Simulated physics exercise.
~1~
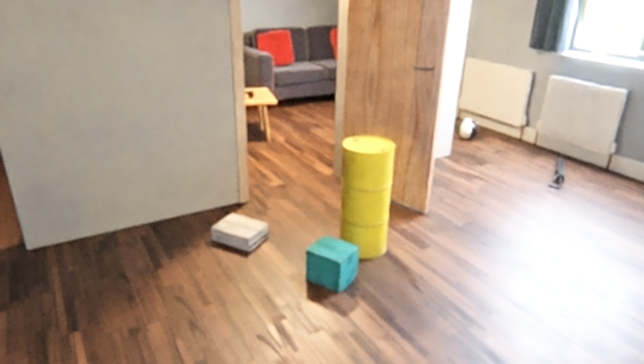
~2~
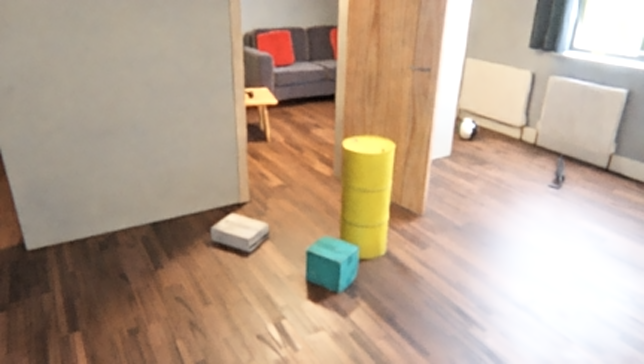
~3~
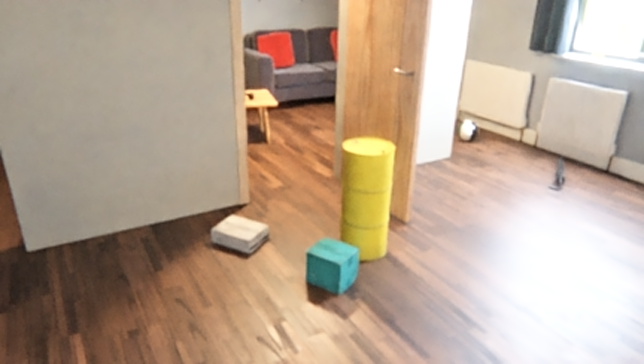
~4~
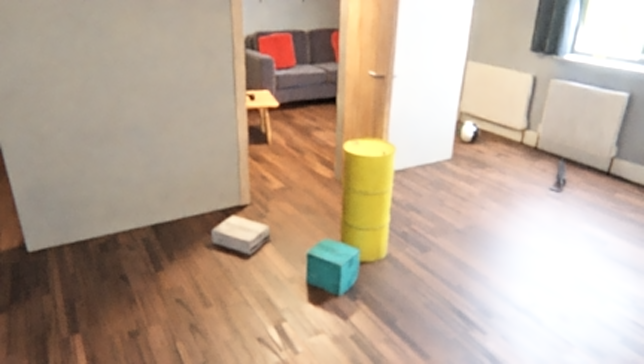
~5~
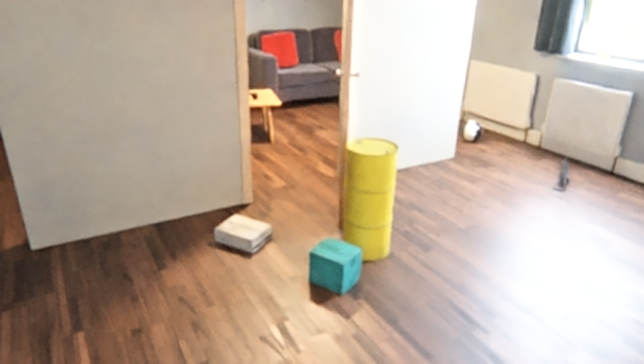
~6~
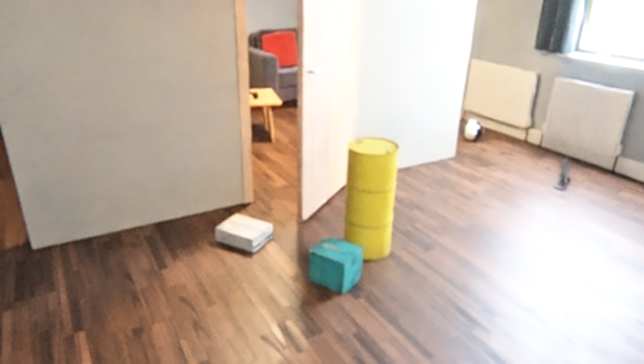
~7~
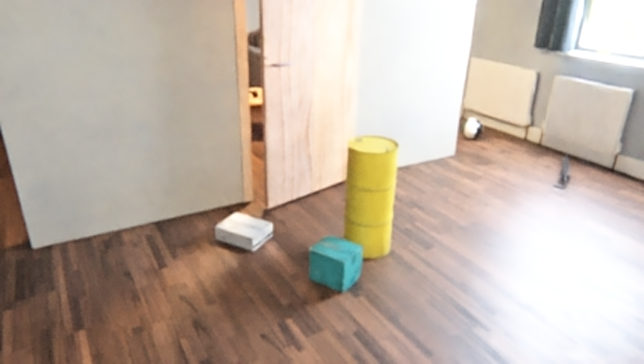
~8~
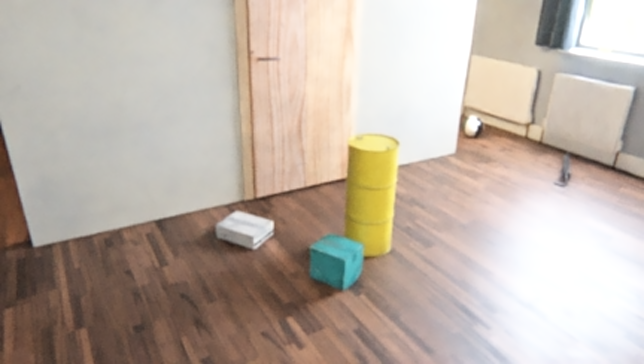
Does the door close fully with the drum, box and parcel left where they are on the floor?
Yes, the door swings all the way shut, and the drum, box and parcel remain in their places.
